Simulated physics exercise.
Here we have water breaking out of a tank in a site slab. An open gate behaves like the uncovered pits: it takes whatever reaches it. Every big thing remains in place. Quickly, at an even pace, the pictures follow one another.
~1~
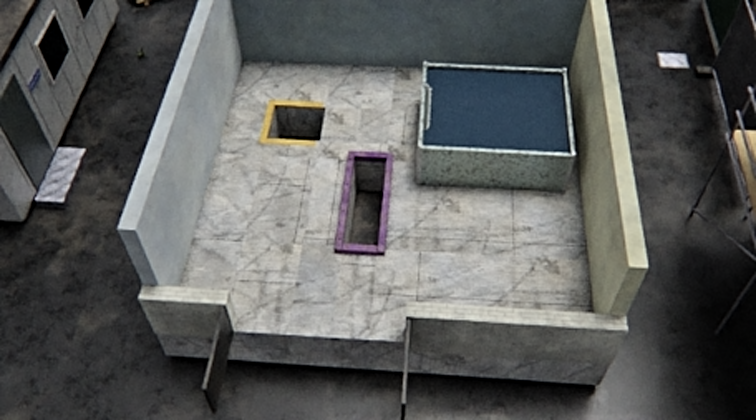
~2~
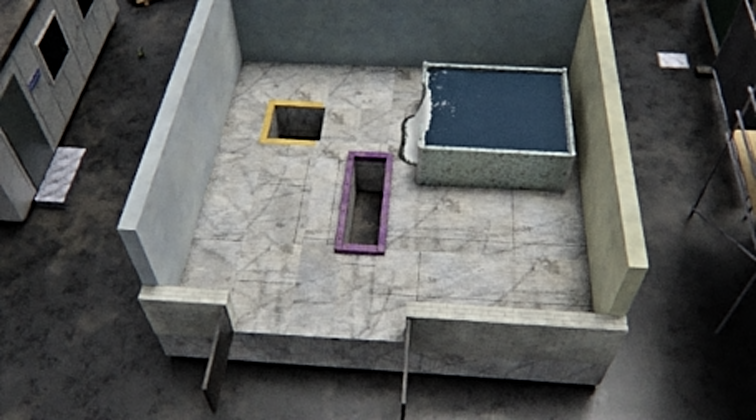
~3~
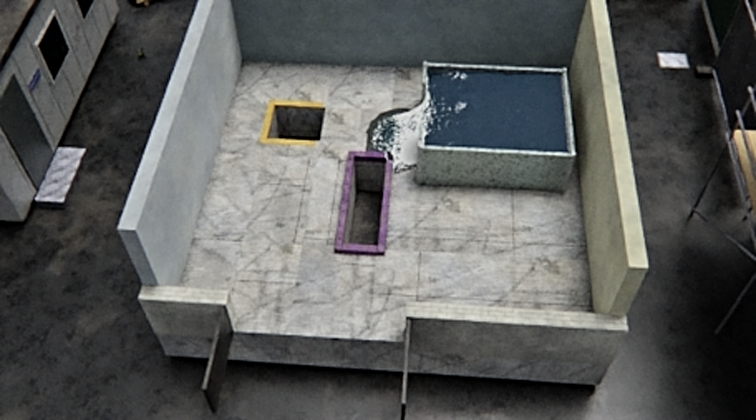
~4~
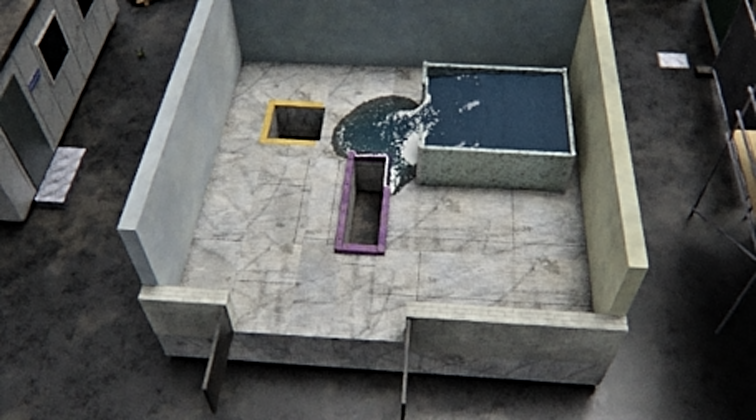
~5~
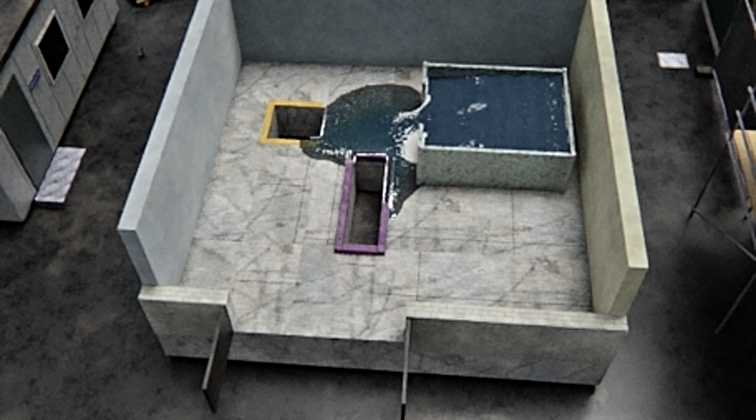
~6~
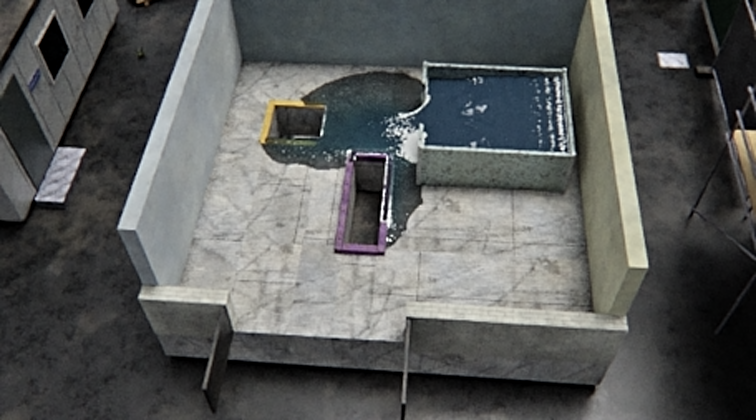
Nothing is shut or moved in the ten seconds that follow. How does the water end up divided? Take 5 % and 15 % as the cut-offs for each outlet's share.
In the end, the gate ends up with 5 to 15 %, the purple pit ends up with 5 to 15 %, the yellow pit ends up with more than 15 %.
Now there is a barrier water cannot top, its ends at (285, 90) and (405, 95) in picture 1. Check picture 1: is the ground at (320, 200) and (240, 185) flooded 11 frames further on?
Going by the list, I'd say kept clear of the flood, then reached by the flood.
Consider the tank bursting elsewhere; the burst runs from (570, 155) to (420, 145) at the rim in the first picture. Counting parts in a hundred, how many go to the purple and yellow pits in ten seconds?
In percent: Purple 8, yellow 8.
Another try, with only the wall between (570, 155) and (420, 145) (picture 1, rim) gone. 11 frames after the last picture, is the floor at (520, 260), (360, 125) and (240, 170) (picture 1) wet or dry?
Note, points one to three: Reached and soaked / unreached / unreached.
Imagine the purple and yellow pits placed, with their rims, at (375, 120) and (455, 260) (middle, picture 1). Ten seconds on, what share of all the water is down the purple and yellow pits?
The purple pit takes around 55 percent, while the yellow pit takes around 0 percent.
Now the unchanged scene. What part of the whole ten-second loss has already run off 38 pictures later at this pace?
Around 75 per cent.
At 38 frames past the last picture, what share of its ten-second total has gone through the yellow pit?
About 80 per cent.
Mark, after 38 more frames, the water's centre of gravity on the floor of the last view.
I'd say around (388, 160).
A moment on, water covers 35 % of the floor; the gate 0 %, the purple pit 2 %, the yellow pit 7 %.
Next, water covers 40 % of the floor; the gate 0 %, the purple pit 4 %, the yellow pit 13 %.
Then, water covers 45 % of the floor; the gate 0 %, the purple pit 6 %, the yellow pit 22 %.
Later, water covers 60 % of the floor; the gate 2 %, the purple pit 7 %, the yellow pit 34 %.
In the end, water covers 85 % of the floor; the gate 8 %, the purple pit 8 %, the yellow pit 42 %.
